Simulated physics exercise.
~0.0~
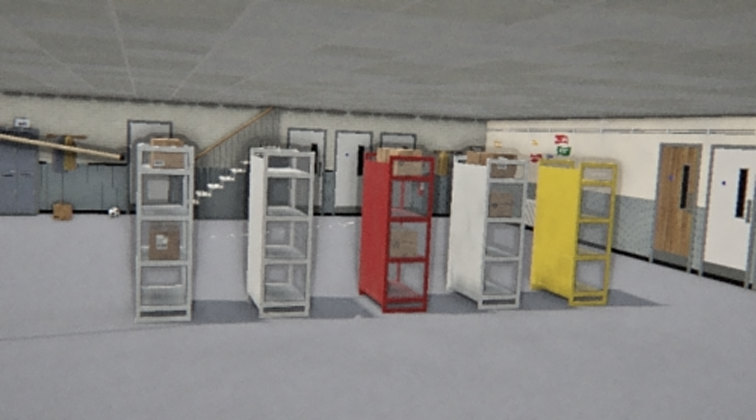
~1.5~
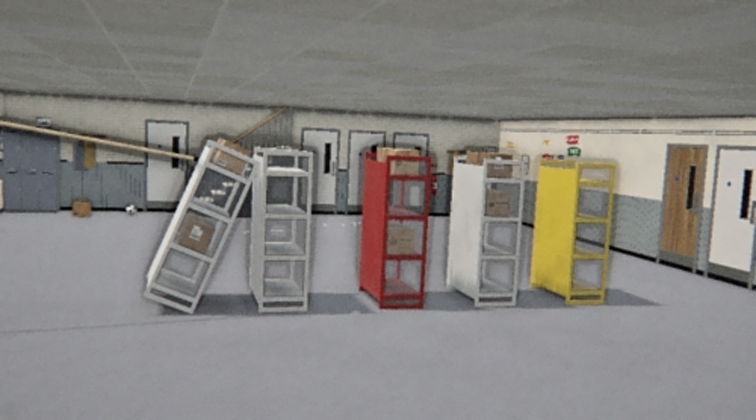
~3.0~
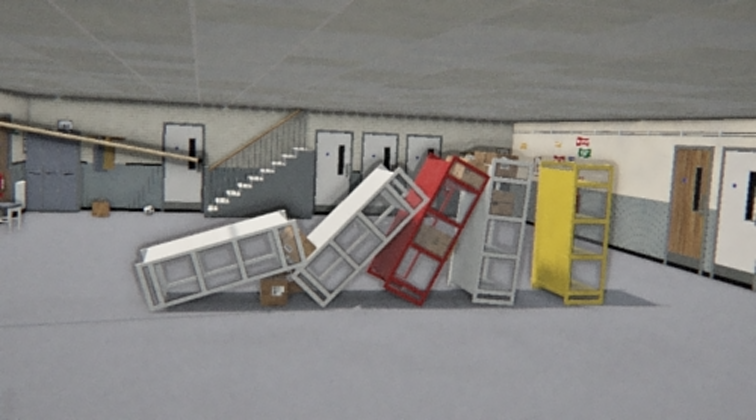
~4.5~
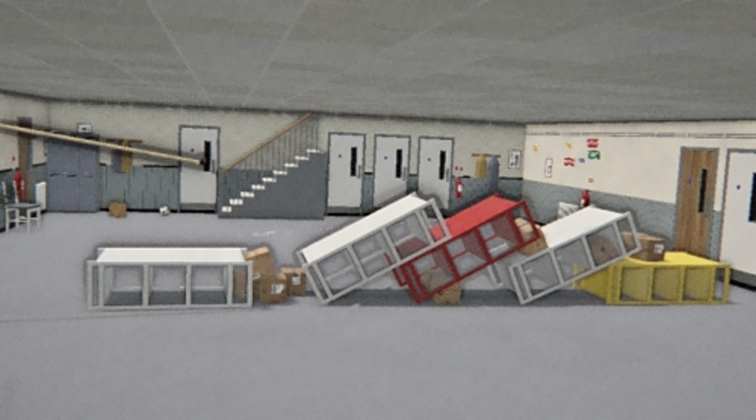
A pole tips the first of five racks, and all topple rightward, spilling boxes.
